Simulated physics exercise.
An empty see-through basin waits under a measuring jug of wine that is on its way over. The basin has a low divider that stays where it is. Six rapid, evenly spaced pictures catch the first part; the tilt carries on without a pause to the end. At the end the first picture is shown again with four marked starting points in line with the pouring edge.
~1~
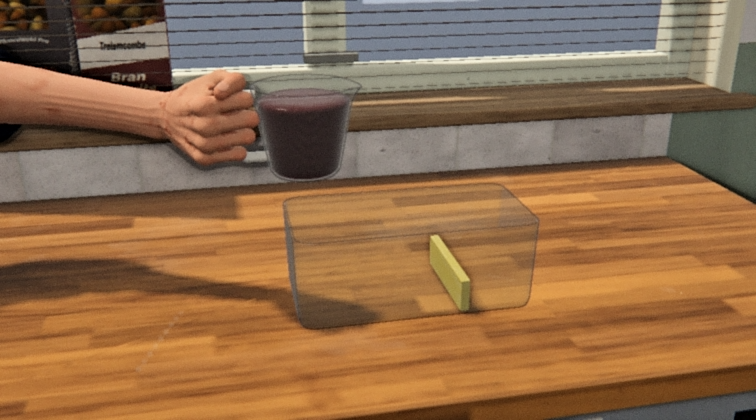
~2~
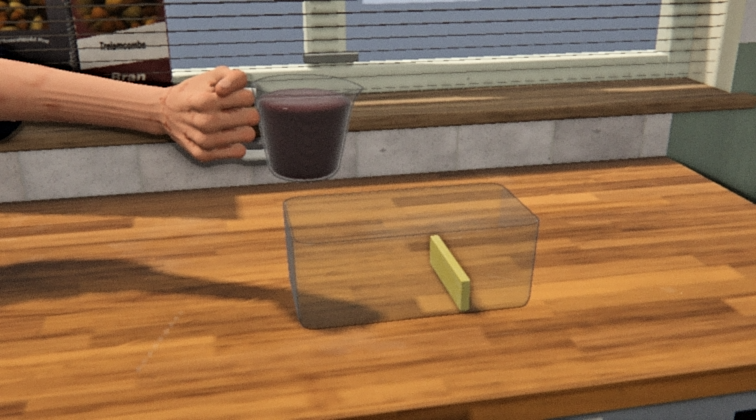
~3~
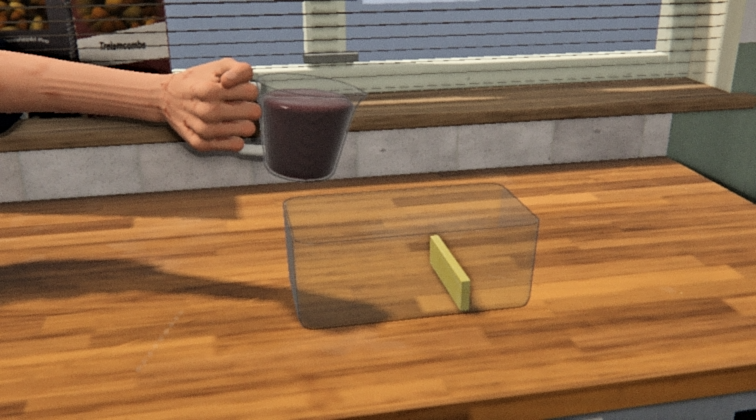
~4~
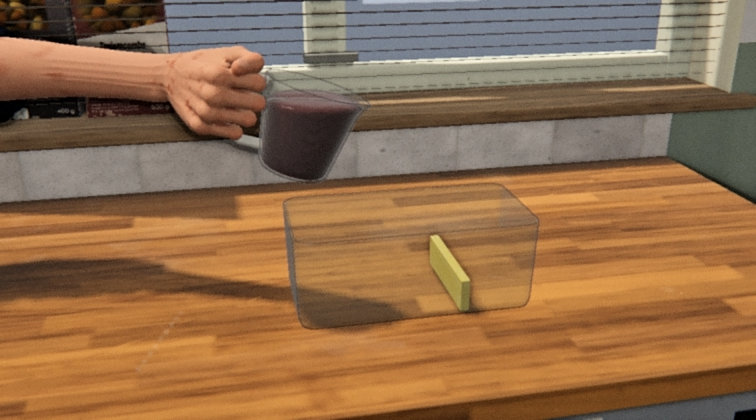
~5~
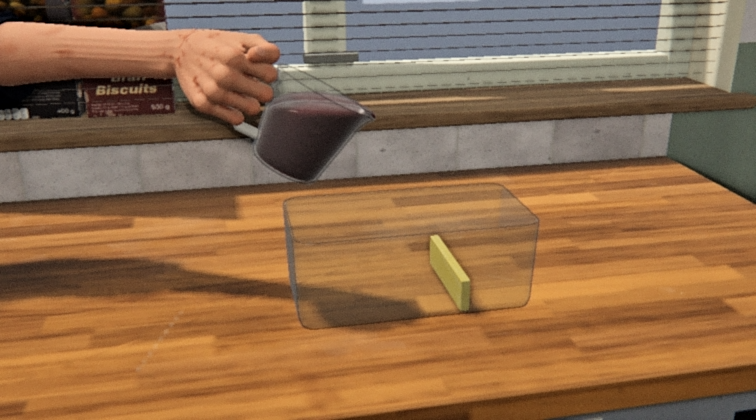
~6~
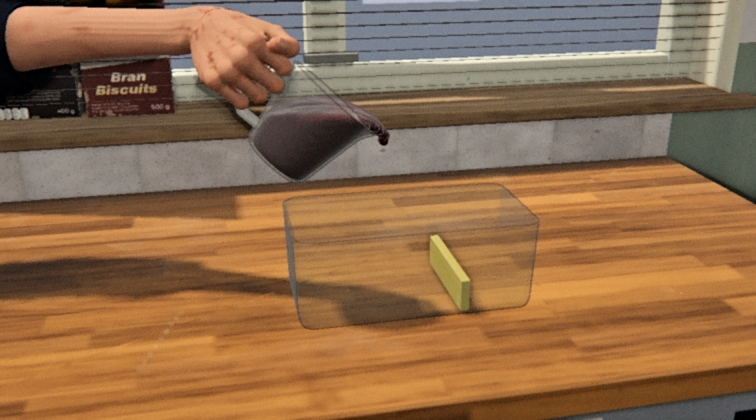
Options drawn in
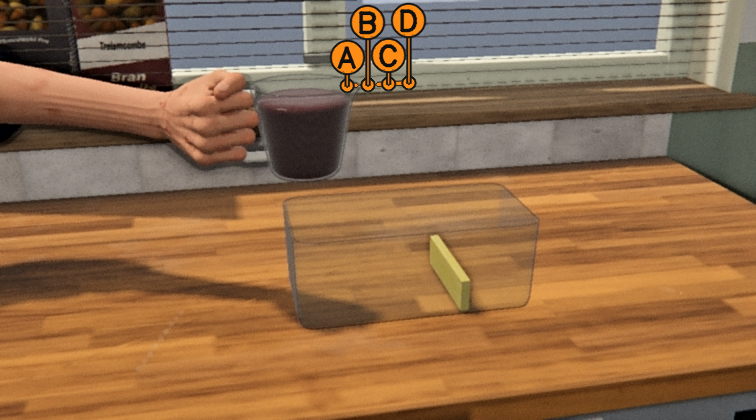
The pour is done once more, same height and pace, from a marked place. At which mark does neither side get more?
D works best here.
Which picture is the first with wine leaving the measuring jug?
In picture 5.
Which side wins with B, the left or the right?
More ends on the left.
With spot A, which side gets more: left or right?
The left side.
On the marked copy, A at (347, 85); B at (367, 84); C at (388, 83); D at (408, 82).
Choosing A, about 90 % ends left of the wall and 7 % right of it; 3 % is lost outside.
Choosing B, about 91 % ends left of the wall and 6 % right of it; 3 % is lost outside.
Choosing C, about 86 % ends left of the wall and 13 % right of it.
Choosing D, about 48 % ends left of the wall and 50 % right of it.
